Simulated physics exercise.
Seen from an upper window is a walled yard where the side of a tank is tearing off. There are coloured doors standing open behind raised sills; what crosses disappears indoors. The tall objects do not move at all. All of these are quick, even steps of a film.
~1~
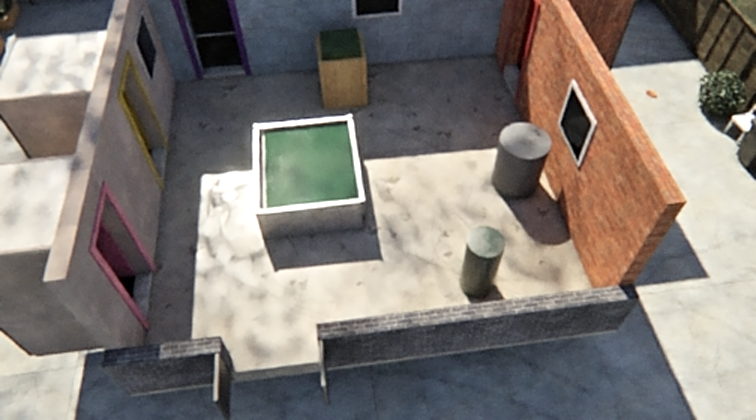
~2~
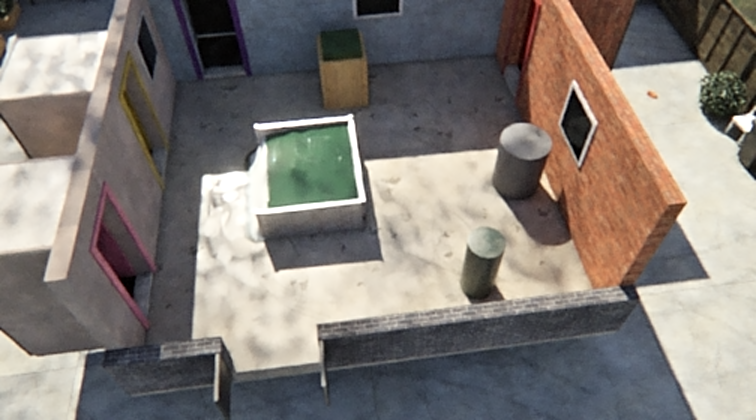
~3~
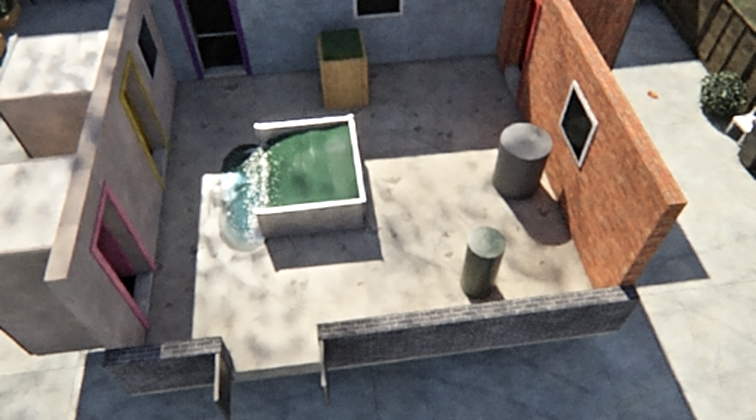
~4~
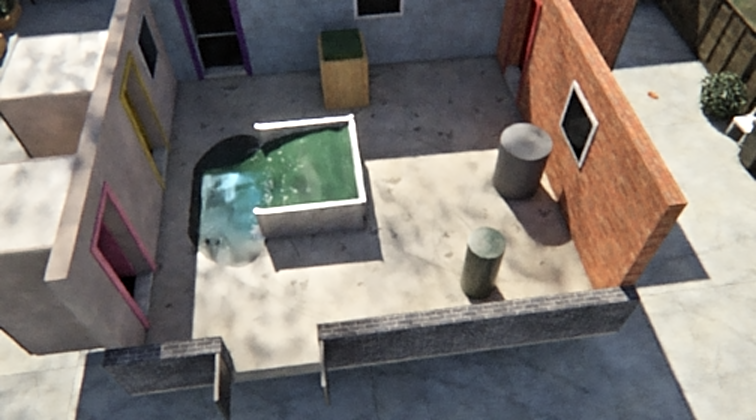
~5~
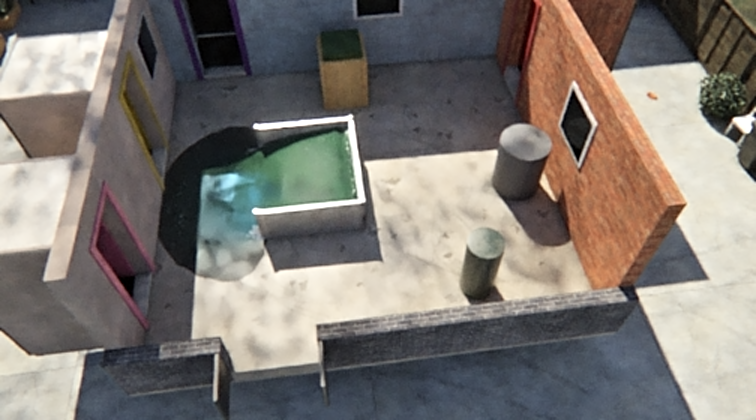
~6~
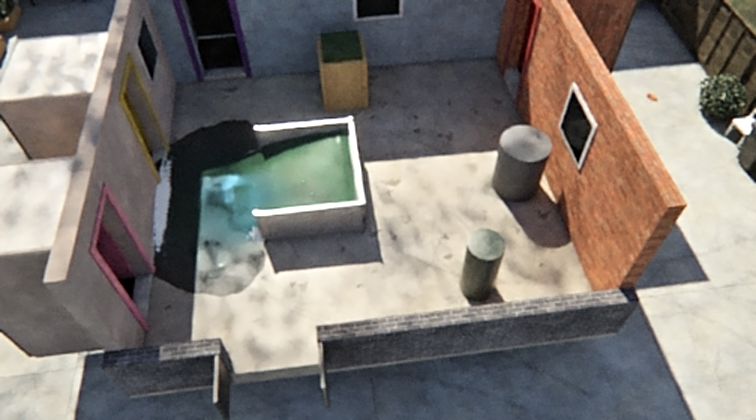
In a walled yard with coloured doorways, the left side of a square tank of green water gave way, and water poured out and spread across the floor to the left-hand wall.
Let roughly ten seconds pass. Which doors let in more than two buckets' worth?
My prediction: The yellow door will be over the cap; the purple door will be over the cap; the pink door will be over the cap; the red door will be at or under the cap.
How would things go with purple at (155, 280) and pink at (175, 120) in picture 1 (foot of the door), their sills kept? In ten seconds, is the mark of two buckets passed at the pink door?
So then the pink door tops it.
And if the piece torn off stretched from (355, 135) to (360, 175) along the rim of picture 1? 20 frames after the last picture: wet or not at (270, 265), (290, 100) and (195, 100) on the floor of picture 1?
Result, in sequence: Spared by the spill, spared by the spill, spared by the spill.
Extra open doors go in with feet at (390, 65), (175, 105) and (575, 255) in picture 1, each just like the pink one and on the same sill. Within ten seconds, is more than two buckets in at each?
Taking the new doors in the order given: The first comes up short, the second tops it, the third comes up short.
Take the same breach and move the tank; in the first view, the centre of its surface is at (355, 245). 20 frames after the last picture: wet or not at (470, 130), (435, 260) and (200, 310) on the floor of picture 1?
Spared, spared, hit.
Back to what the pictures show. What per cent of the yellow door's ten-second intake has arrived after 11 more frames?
Share at that point: Close to 80 in a hundred.
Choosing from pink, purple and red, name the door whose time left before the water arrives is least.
Go with the pink-painted one.
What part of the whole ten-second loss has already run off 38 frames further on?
Estimate: Some 85 %.
A moment on, water covers 20 % of the floor; the yellow door over two buckets in, the purple door not reached, the pink door under two buckets in, the red door not reached.
Next, water covers 25 % of the floor; the yellow door far over two buckets in, the purple door wet at the sill, nothing in, the pink door over two buckets in, the red door not reached.
Then, water covers 40 % of the floor; the yellow door far over two buckets in, the purple door over two buckets in, the pink door over two buckets in, the red door not reached.
Later, water covers 70 % of the floor; the yellow door far over two buckets in, the purple door over two buckets in, the pink door over two buckets in, the red door wet at the sill, nothing in.
In the end, water covers 90 % of the floor; the yellow door far over two buckets in, the purple door over two buckets in, the pink door over two buckets in, the red door wet at the sill, nothing in.
